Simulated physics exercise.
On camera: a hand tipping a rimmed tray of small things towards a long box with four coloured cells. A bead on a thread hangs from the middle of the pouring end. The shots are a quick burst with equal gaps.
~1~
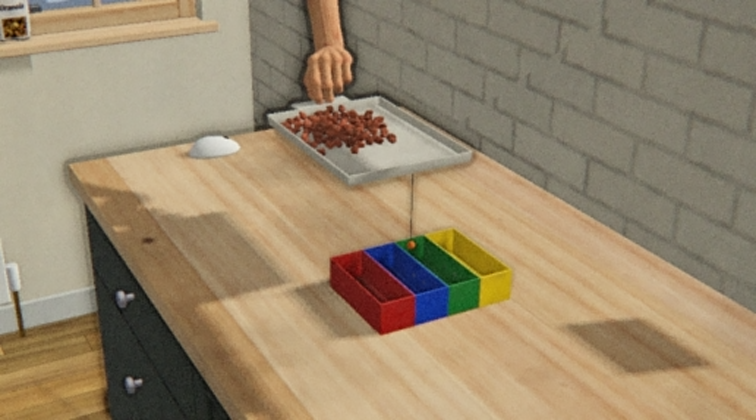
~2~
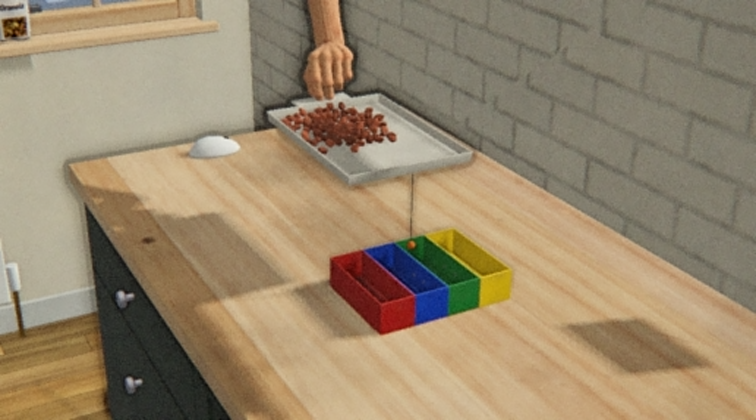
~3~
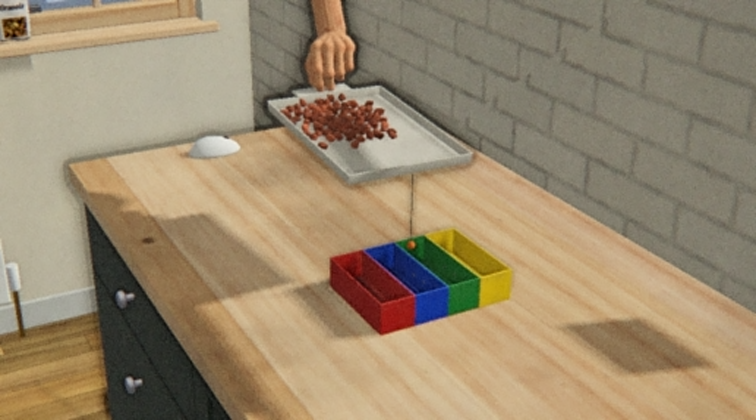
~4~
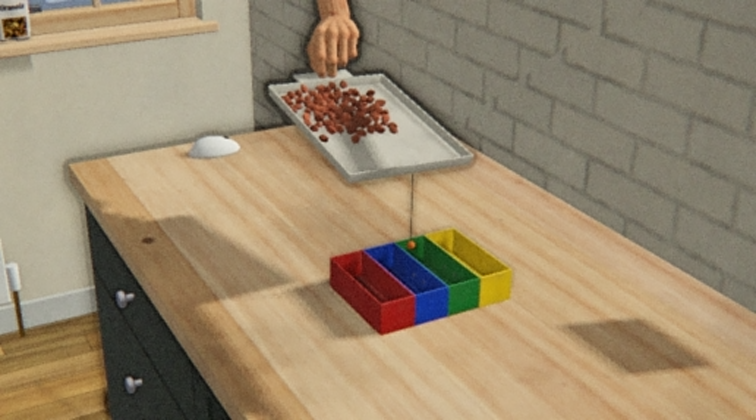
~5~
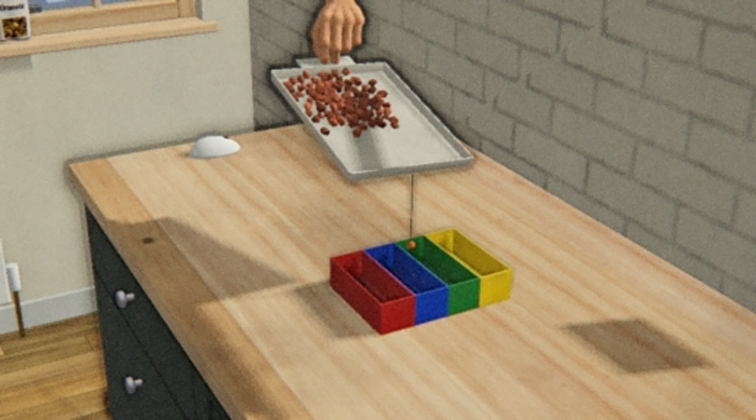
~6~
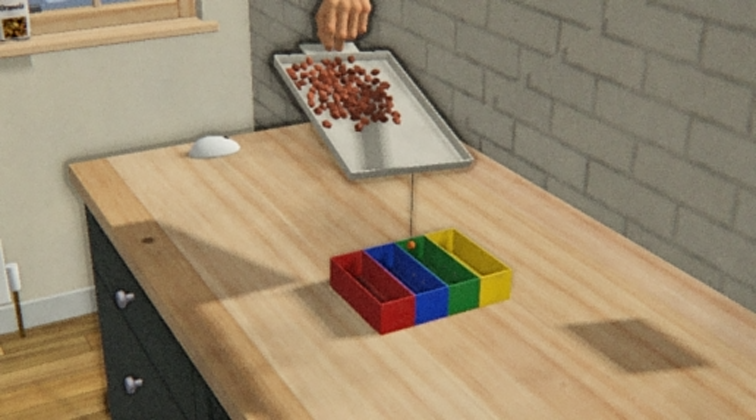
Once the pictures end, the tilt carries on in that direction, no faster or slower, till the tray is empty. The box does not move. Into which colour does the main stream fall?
Fullest: The yellow cell.
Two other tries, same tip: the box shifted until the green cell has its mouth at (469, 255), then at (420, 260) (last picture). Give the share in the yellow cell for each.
The first gives 10 %, the second 40 %.
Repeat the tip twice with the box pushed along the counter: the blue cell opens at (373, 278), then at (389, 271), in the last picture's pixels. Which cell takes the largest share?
At the first place yellow, at the second yellow.
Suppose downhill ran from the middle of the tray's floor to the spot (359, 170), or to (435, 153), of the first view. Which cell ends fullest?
One: The red cell. Two: The yellow cell.
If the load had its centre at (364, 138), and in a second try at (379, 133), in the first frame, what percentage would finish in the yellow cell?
Near 50 % and 50 %.
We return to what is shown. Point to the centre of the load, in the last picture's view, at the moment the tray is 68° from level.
Near (445, 163).
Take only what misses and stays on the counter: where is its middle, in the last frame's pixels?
Near (553, 310).
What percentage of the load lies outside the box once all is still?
Roughly 30 in a hundred.
Soon, tray tipped steeply; most on the tray; about a quarter falling or outside the box.
A while on, tray tipped past a quarter turn; a small part on the tray; about a third in the yellow cell; about a quarter in the green cell; a small part in the blue cell; a stray few in the red cell; about a third falling or outside the box.
Towards the end, tray tipped past a quarter turn; about half in the yellow cell; about a quarter in the green cell; a small part in the blue cell; a stray few in the red cell; about a quarter falling or outside the box.
Finally, tray tipped past a quarter turn; about half in the yellow cell; about a quarter in the green cell; a small part in the blue cell; a stray few in the red cell; about a quarter outside the box.
